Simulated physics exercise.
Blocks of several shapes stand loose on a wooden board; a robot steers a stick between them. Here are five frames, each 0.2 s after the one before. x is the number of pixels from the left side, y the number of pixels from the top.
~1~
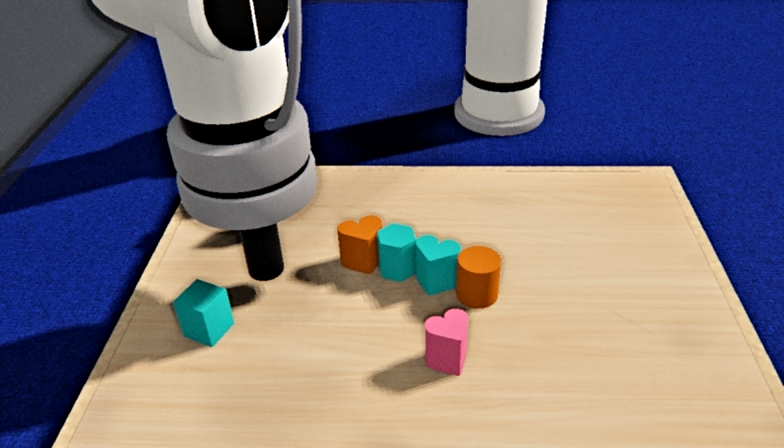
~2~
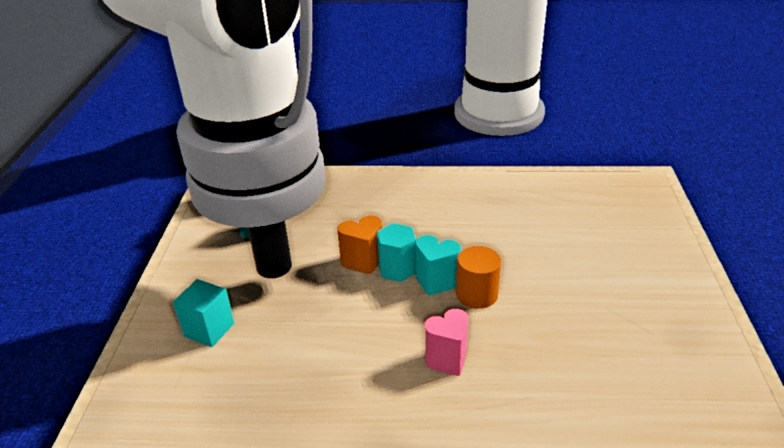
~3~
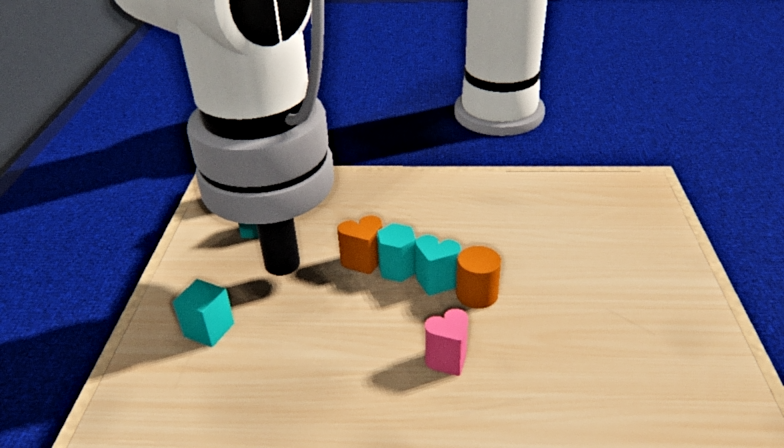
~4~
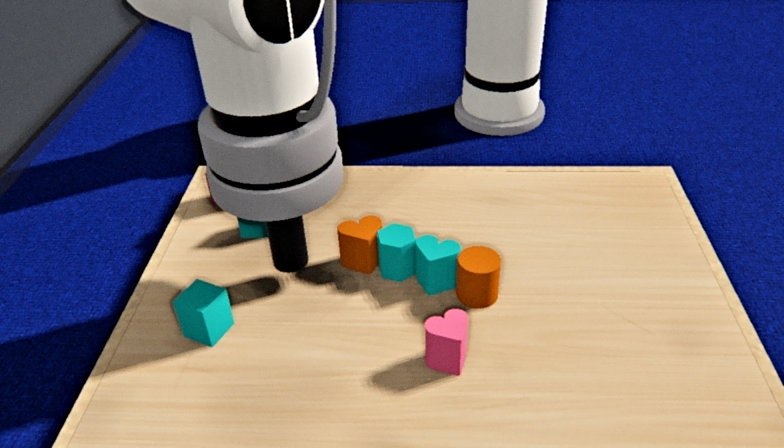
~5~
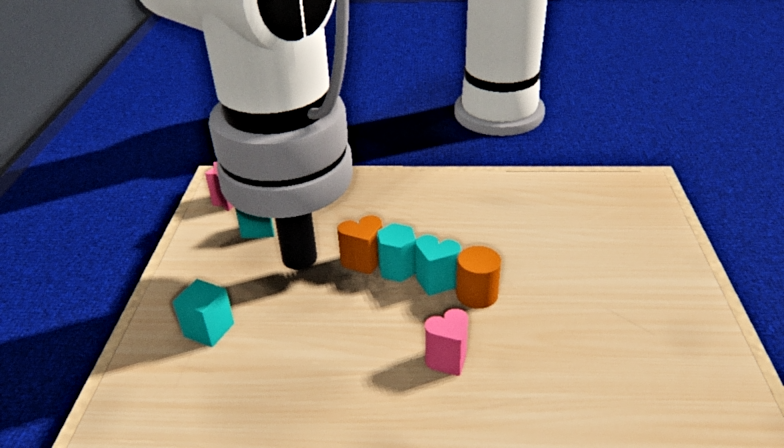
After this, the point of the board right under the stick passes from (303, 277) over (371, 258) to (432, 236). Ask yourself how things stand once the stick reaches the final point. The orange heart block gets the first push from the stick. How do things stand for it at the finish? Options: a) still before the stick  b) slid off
Letter a.
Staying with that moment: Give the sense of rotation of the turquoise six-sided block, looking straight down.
Answer: Clockwise.
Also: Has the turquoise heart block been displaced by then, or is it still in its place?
It is no longer where it was.
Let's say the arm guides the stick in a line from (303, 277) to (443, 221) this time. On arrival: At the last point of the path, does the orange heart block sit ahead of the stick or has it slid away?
By the time the path ends, the orange heart block is still sitting right in front of the stick.
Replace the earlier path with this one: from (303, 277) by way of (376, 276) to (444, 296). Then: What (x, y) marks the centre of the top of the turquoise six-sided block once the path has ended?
Its top face will be centred at roughly (421, 226).
On the path given first. One third of the way, stick at (348, 247); orange heart block at (376, 218), turned 25° clockwise; turquoise six-sided block at (400, 234), turned 10° clockwise.
Two thirds of the way, stick at (392, 234); orange heart block at (414, 202), turned 15° clockwise; turquoise six-sided block at (414, 233), turned 60° clockwise; turquoise heart block at (445, 251), turned 15° anticlockwise; orange circular block at (487, 261).
At the end, stick at (433, 219); orange heart block at (448, 186); turquoise six-sided block at (418, 233), turned 80° clockwise; turquoise heart block at (445, 252), turned 20° anticlockwise; orange circular block at (488, 261).
